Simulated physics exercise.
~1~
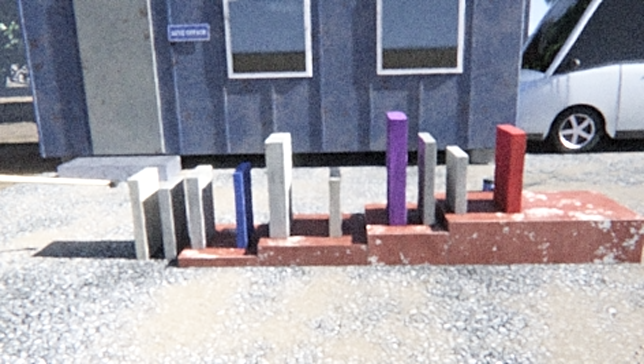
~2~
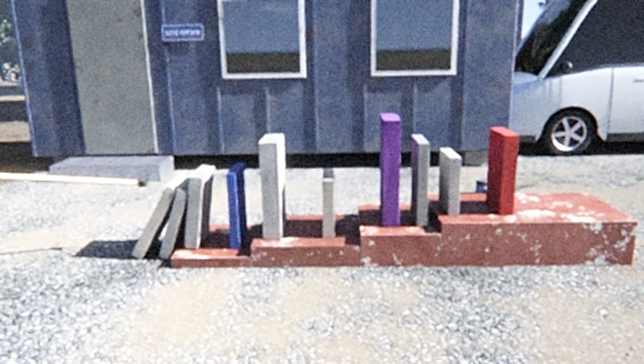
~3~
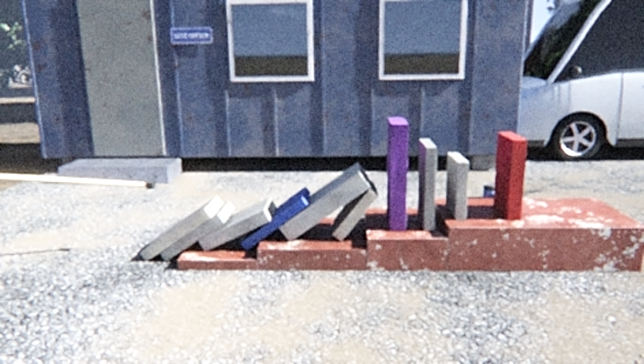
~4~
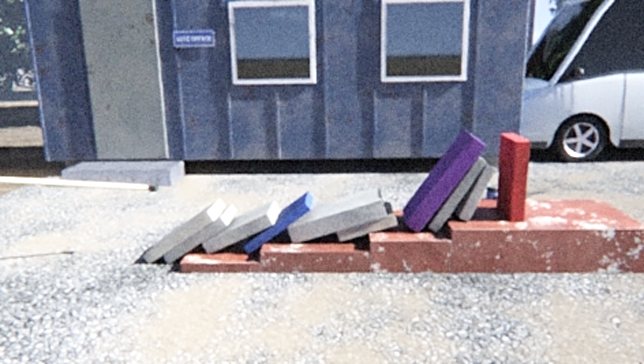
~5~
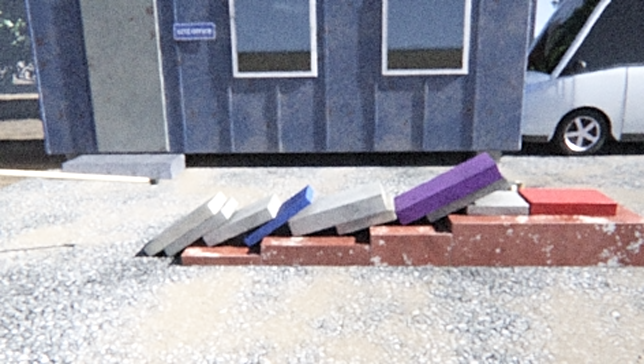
Row of slabs on low red steps toppling like dominoes from left to right, the purple leaning over and the red falling flat.
